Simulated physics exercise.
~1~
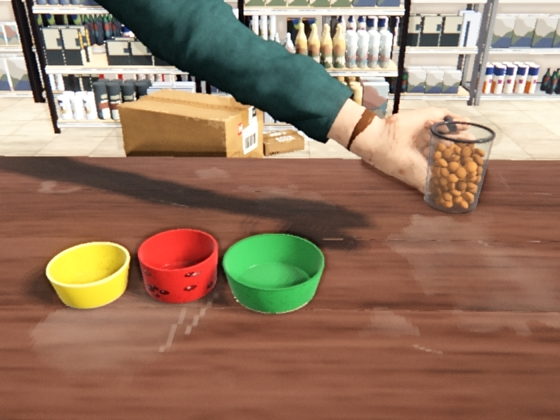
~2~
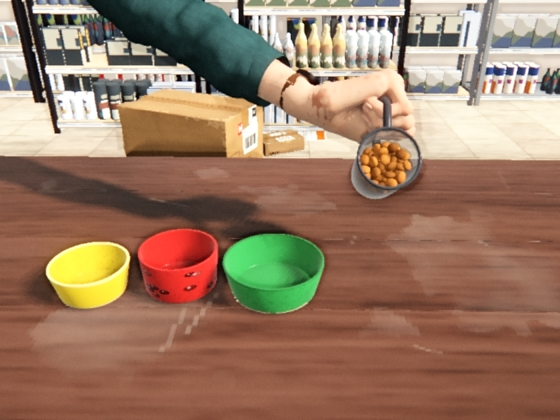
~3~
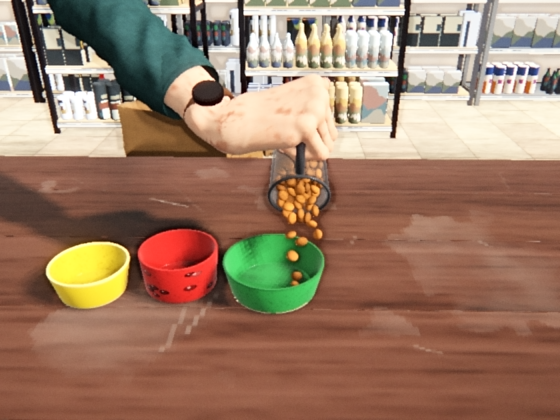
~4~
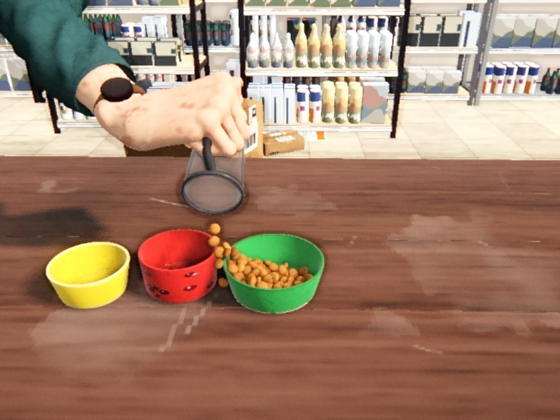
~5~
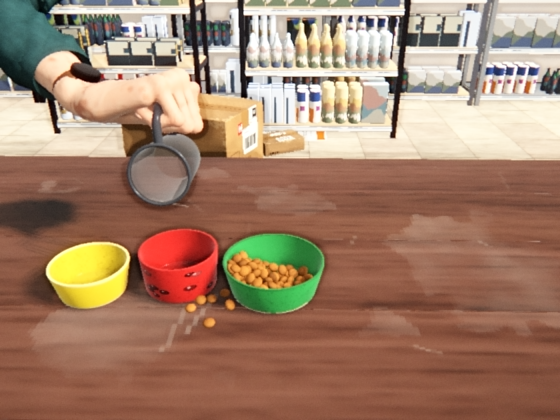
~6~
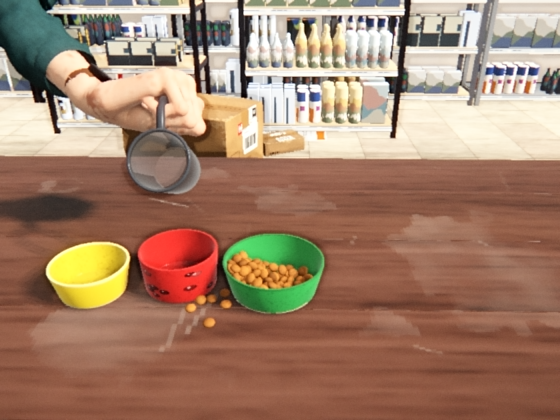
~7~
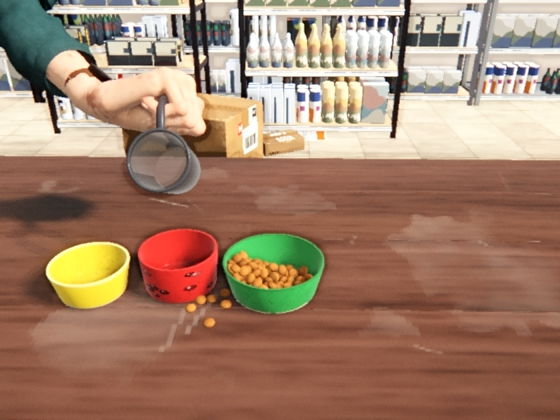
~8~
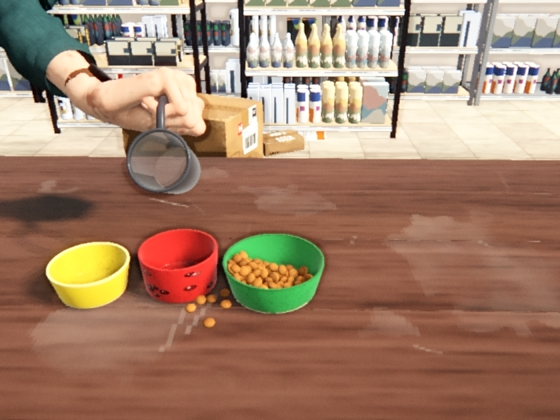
A hand in a dark green sleeve holds a clear cup of round orange-brown kibble at the right of a wooden table, seen from the front and slightly above, with stocked store shelves and a cardboard box behind. A yellow, a red and a green dish stand in a row, left to right. The hand carries the cup leftward, tipping it until kibble pours into the green dish. Still moving left, it empties the cup, and a few last pieces drop beside the dish. The cup then tilts partway back and stops, leaving most kibble in the green dish and a few pieces on the table.
